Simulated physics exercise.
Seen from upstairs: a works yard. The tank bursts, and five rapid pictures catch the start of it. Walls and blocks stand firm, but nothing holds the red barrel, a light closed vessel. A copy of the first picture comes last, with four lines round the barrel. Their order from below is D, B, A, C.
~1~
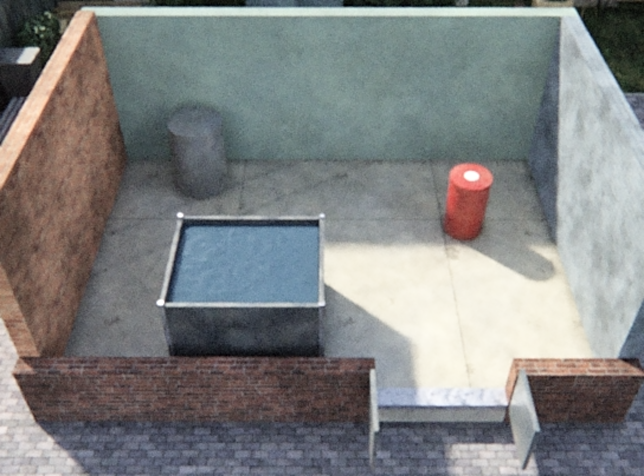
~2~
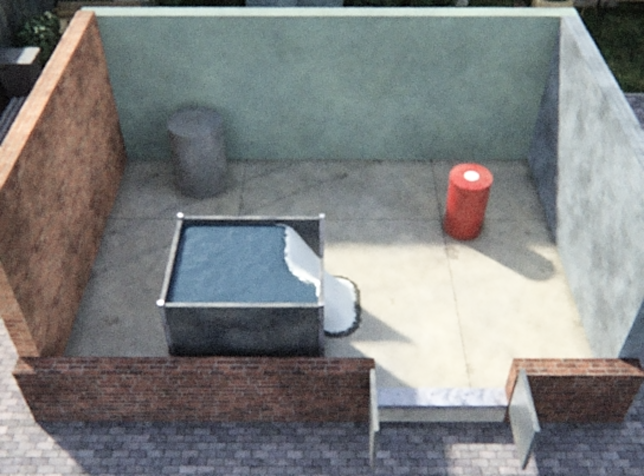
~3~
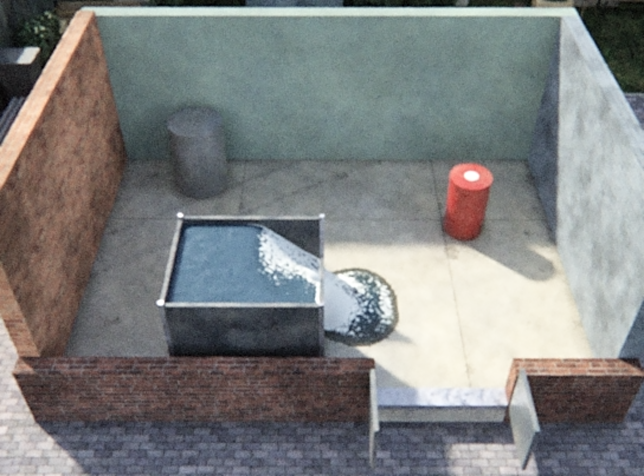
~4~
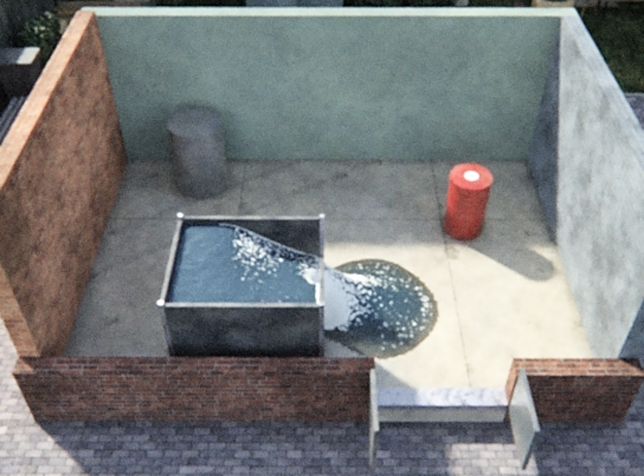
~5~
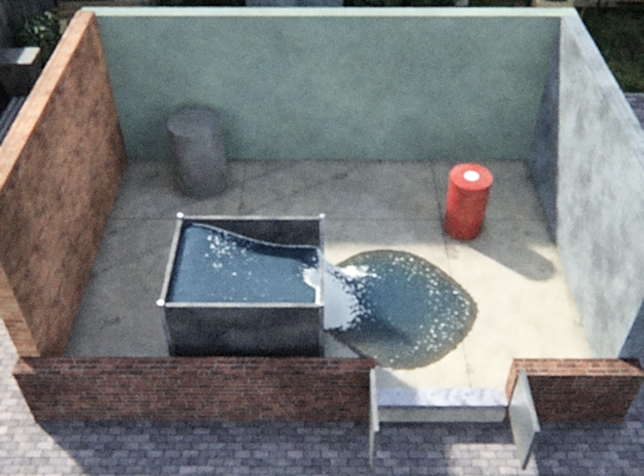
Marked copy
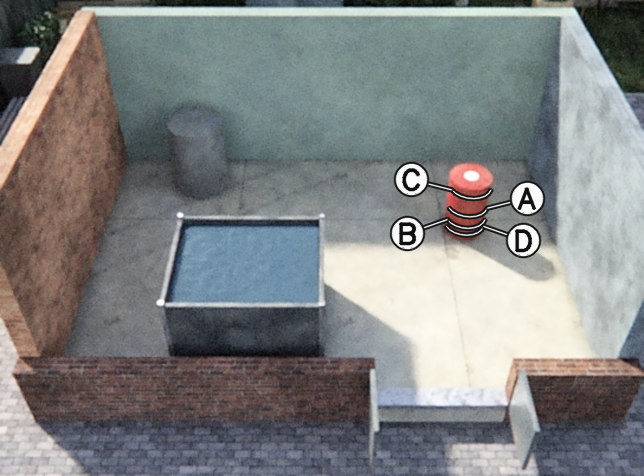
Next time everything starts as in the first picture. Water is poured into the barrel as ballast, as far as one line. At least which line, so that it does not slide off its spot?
The limit is A.
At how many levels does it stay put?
Two of the four.
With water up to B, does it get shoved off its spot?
Yes, it does.
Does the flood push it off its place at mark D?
Yes.
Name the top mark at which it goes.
It is B.
On the marked copy, A at (470, 216); B at (468, 228); C at (473, 198); D at (466, 235); from the bottom up D, B, A, C.
Choosing A, it does not move.
Choosing B, it is pushed about its own width away.
Choosing C, it does not move.
Choosing D, it is pushed about 4 times its own width away.
